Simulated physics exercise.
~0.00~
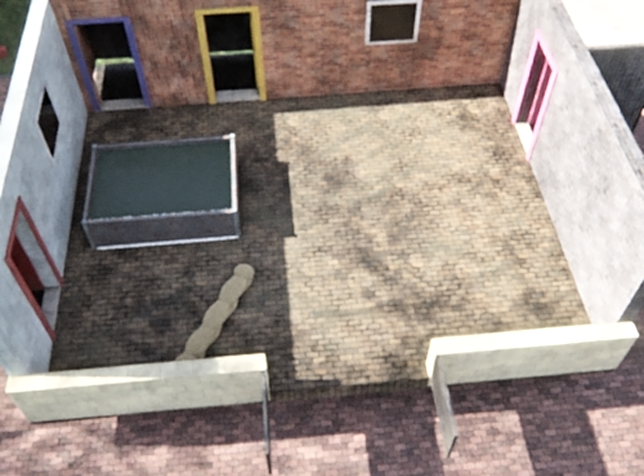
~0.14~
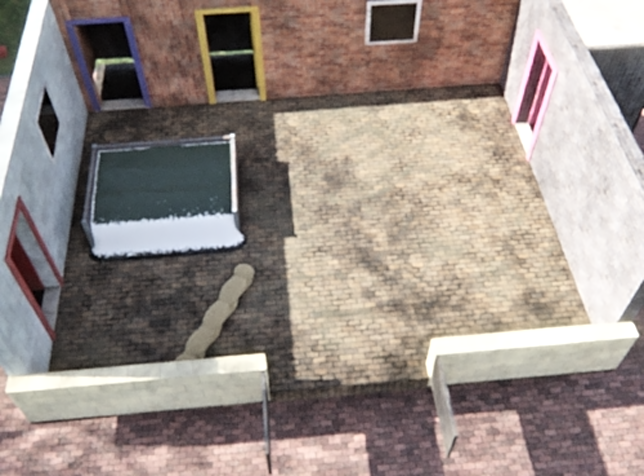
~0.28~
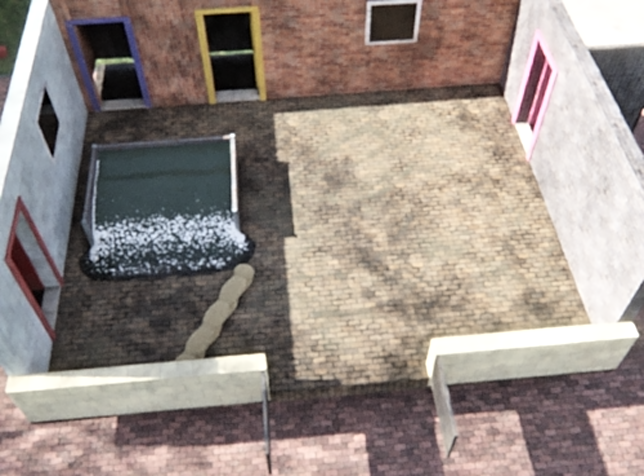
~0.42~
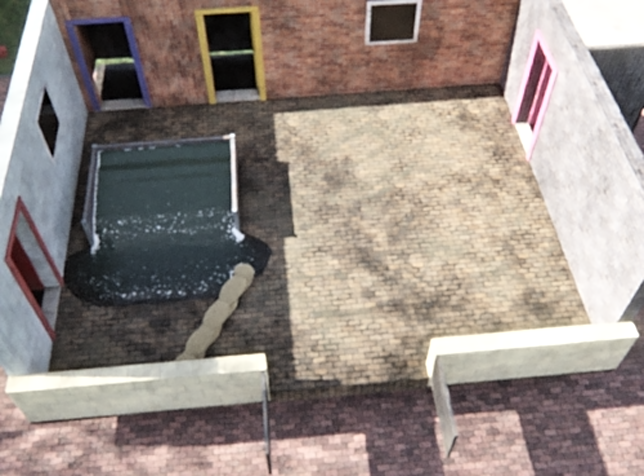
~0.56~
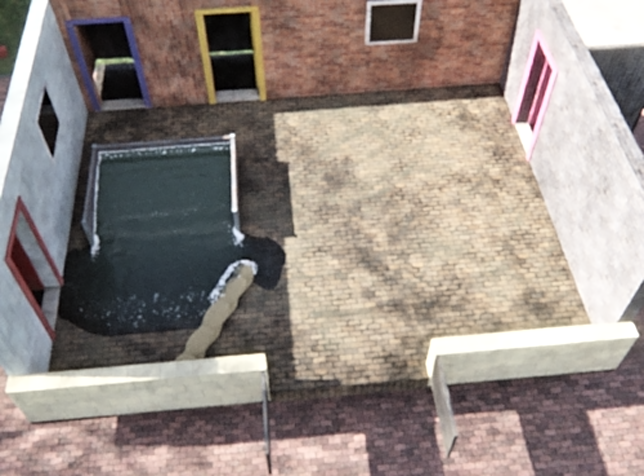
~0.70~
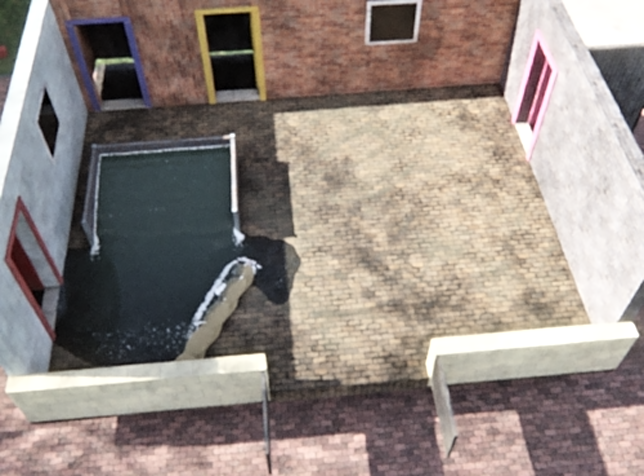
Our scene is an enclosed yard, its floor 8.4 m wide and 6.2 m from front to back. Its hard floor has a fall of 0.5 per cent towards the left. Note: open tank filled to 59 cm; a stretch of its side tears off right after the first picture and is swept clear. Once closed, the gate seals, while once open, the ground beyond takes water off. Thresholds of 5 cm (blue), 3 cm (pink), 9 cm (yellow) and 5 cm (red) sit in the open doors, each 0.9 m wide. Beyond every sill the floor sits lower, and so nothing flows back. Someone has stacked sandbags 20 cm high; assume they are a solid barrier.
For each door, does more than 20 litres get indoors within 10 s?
At the end, blue door: Beyond the set amount. Pink door: Short of the set amount. Yellow door: Short of the set amount. Red door: Beyond the set amount.
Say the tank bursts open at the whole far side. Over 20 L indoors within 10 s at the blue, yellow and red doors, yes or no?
In that case, blue door: More than that, yellow door: More than that, red door: Less than that.
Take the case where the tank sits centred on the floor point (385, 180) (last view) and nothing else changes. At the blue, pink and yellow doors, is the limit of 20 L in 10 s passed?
Then: Blue not over, pink not over, yellow not over.
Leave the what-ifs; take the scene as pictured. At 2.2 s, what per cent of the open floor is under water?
Close to 30 in a hundred parts are wet.
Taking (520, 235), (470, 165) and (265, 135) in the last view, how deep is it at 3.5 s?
Depths: About 0, 0 and 0 centimetres.
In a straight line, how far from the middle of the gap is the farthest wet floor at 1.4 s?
That works out near 3.4 m.
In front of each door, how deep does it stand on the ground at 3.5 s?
Depths in centimetres - blue: 0, pink: 0, yellow: 0, red: 15.
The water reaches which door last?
The pink door.
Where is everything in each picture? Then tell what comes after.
In the first picture, the open tank at (163, 181) is whole and still, 59 cm deep.
In the second picture, the front is at (244, 238), 1.3 m from the gap at (165, 233); 0.6 m2 of floor is under water; 59 cm left at the back of the open tank.
In the third picture, water pours out at (165, 234) and has run 1.4 m, to (248, 254); typically 11 cm deep outside, 59 cm at the open tank's back.
In the fourth picture, the front is at (259, 267), 1.7 m from the gap at (166, 235); 3.2 m2 of floor is under water; 57 cm left at the back of the open tank.
In the fifth picture, water pours out at (166, 235) and has run 2.0 m, to (271, 281); typically 9 cm deep outside, 50 cm at the open tank's back.
In the sixth picture, the front is at (106, 360), 2.4 m from the gap at (166, 235); 6.2 m2 of floor is under water; 50 cm left at the back of the open tank.
After 1.4 s water covers 20 % of the floor and is deepest (50 cm) near (144, 378); blue door not reached, pink door not reached, yellow door not reached, red door 12 cm at the sill, 5 L in.
After 2.2 s water covers 30 % of the floor and is deepest (56 cm) near (45, 398); blue door not reached, pink door not reached, yellow door not reached, red door 18 cm at the sill, 31 L in.
After 3.5 s water covers 30 % of the floor and is deepest (27 cm) near (45, 398); blue door not reached, pink door not reached, yellow door not reached, red door 15 cm at the sill, 130 L in.
After 6.0 s water covers 55 % of the floor and is deepest (18 cm) near (88, 116); blue door 13 cm at the sill, 69 L in, pink door not reached, yellow door not reached, red door 13 cm at the sill, 230 L in.
After 10.0 s water covers 80 % of the floor and is deepest (17 cm) near (45, 398); blue door 8 cm at the sill, 128 L in, pink door 3 cm at the sill, 0 L in, yellow door 2 cm at the sill, 0 L in, red door 10 cm at the sill, 299 L in.
